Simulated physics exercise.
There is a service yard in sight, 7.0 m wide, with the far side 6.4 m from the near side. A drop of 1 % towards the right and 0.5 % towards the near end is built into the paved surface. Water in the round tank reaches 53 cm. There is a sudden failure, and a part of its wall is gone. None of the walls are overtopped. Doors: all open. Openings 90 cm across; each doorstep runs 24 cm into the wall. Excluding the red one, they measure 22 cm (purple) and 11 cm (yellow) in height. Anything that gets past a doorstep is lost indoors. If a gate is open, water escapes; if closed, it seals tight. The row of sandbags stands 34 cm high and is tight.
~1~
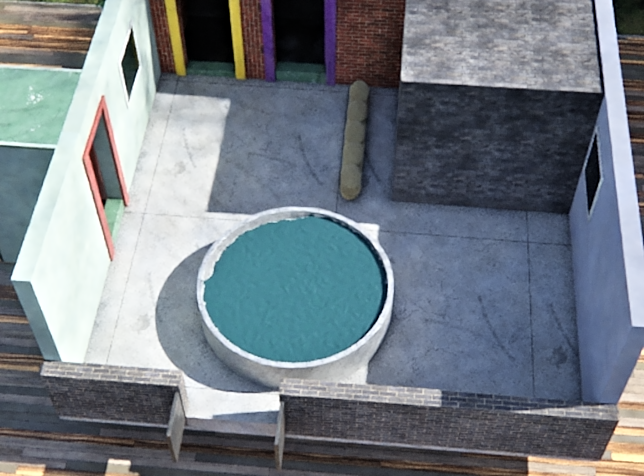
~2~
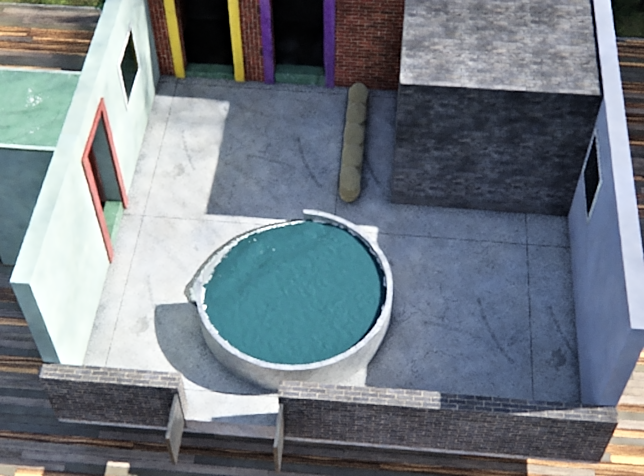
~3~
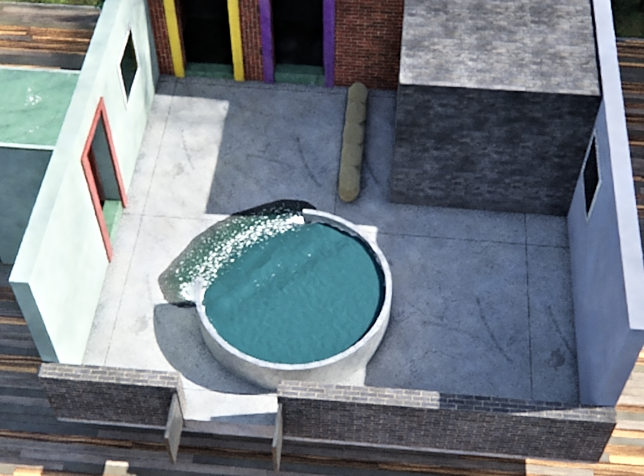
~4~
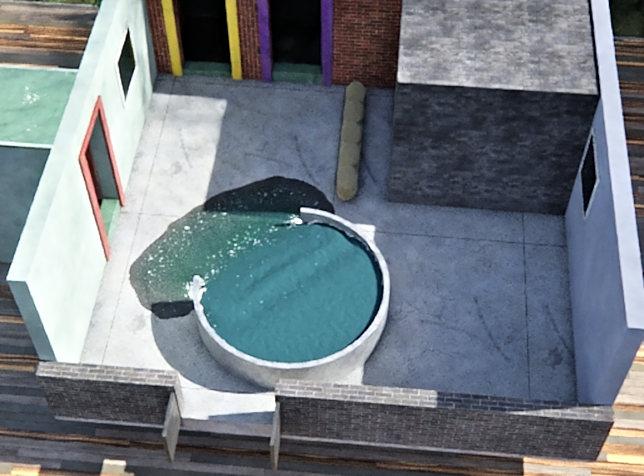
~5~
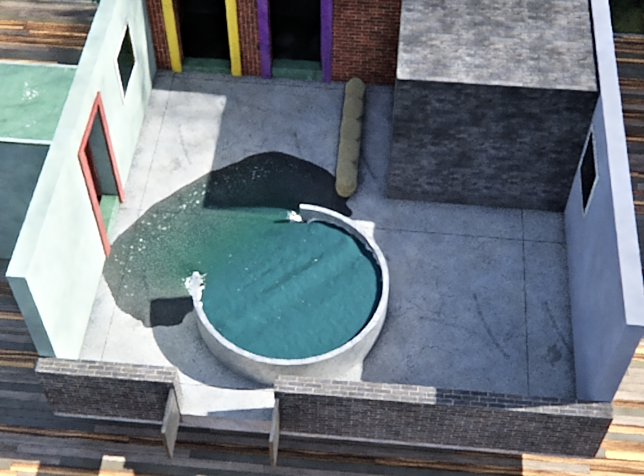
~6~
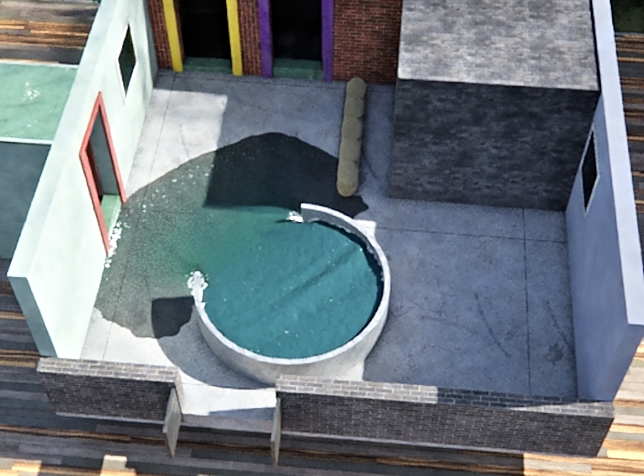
Teal water bursts through a gap in the far left side of a round pale tank in a walled service yard, seen from high above. Pale walls flank the paving, with a red-framed door at left, yellow and purple ones in the brick far wall, and a dark grey block at right. The water foams, then spreads as a widening dark sheet to the red door, while the view barely shifts.
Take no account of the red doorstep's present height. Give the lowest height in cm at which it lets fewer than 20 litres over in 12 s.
Roughly 21 cm.
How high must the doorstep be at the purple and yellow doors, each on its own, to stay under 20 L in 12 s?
About 14.5 cm at purple and about 28 cm at yellow.
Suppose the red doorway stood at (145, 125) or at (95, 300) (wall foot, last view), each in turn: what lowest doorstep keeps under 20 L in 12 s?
In turn: About 14.0 cm, about 8.0 cm.
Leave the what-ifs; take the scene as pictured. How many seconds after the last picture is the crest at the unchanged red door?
I'd say near 1.6 seconds.
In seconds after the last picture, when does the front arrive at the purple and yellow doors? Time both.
I'd say purple at 0.7 s and yellow at 0.8 s.
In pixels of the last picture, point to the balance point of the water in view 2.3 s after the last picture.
The water's centre is at about (232, 214).
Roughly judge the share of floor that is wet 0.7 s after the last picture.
Close to 40 per cent of it is wet.
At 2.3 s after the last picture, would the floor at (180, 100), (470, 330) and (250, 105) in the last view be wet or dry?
In that order: Wet, not reached, flooded.
Then, 0.7 s after the last picture water covers 40 % of the floor, deepest (24 cm) near (117, 224); 23 cm at the red door, 0 litres in over its 22 cm doorstep.
Then, 2.3 s after the last picture water covers 50 % of the floor, deepest (35 cm) near (158, 72); 22 cm at the red door, 9 litres in over its 22 cm doorstep.
Then, 11.3 s after the last picture water covers 95 % of the floor, deepest (10 cm) near (233, 224); 9 cm at the red door, 11 litres in over its 22 cm doorstep.
At the red door as built, the water peaked near 27 cm, 1.5 s after the last picture.
With a doorstep of 18.5 cm, 38 litres would have come in within the 12 s; with 25 cm, 2 litres. So under 20 litres takes about 21 cm.
